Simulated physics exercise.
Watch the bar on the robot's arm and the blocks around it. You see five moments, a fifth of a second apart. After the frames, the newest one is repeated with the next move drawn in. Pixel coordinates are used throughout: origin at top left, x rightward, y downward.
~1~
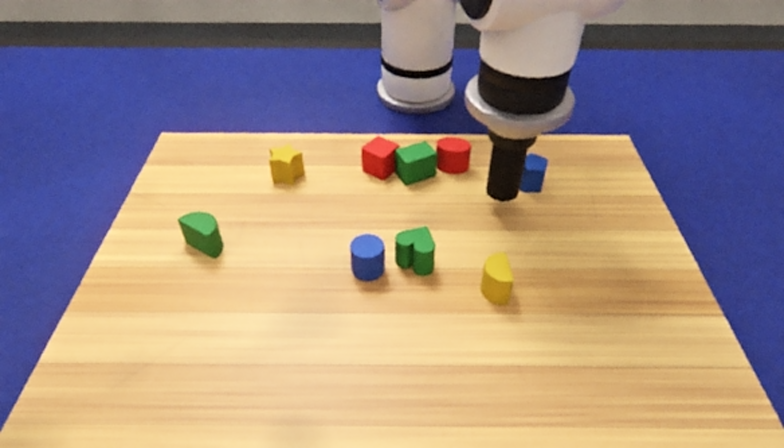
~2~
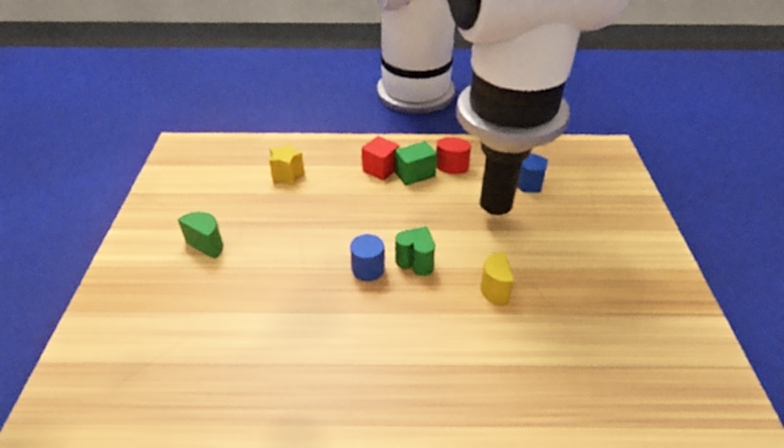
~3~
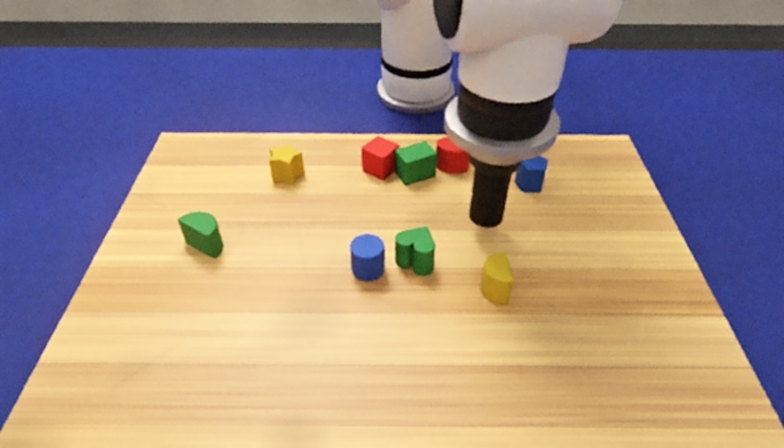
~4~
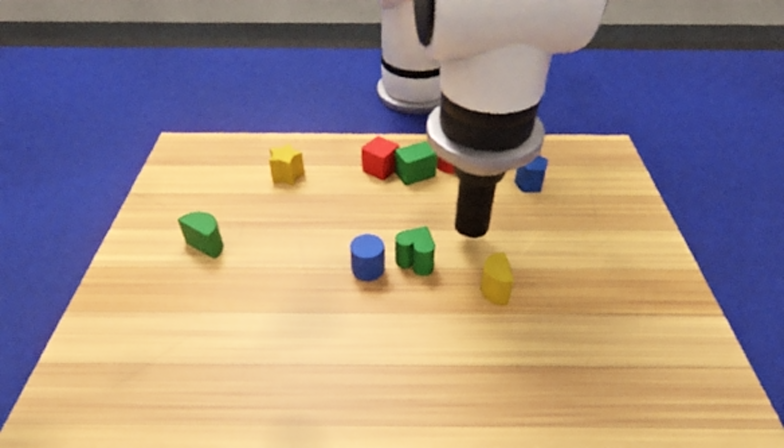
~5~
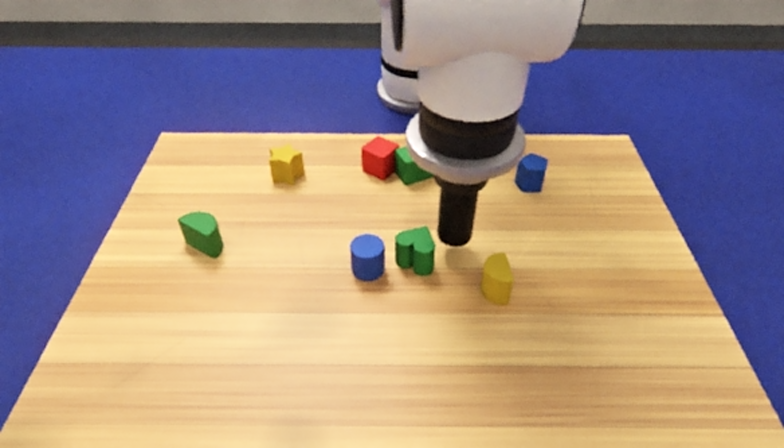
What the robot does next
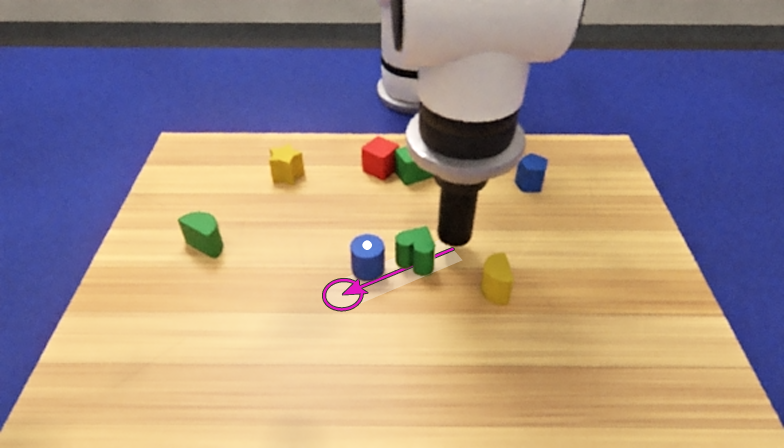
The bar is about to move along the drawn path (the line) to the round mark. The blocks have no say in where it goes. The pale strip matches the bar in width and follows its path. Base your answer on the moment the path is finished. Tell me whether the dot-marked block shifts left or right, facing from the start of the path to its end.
That's a shift to the right.
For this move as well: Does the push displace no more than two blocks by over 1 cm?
Yes
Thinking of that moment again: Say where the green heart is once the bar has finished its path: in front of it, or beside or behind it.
I believe the green heart keeps its place ahead of the bar.
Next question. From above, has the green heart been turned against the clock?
My answer is yes.
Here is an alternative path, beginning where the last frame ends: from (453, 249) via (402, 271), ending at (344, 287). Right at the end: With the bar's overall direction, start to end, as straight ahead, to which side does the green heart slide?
It's set to shift left.
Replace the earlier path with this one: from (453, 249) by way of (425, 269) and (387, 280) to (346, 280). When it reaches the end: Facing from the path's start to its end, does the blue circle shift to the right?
My answer is yes.
The drawn path runs from (453, 249) to (343, 294); the dot is on the blue circle.
What follows on the original path. One third of the way, bar at (419, 249); blue circle at (348, 250); green heart at (388, 251).
Two thirds of the way, bar at (381, 264); blue circle at (325, 253); green heart at (350, 270), turned 25° anticlockwise.
At the end, bar at (342, 280); blue circle at (314, 253); green heart at (312, 290), turned 30° anticlockwise; yellow D-shaped block not moved.
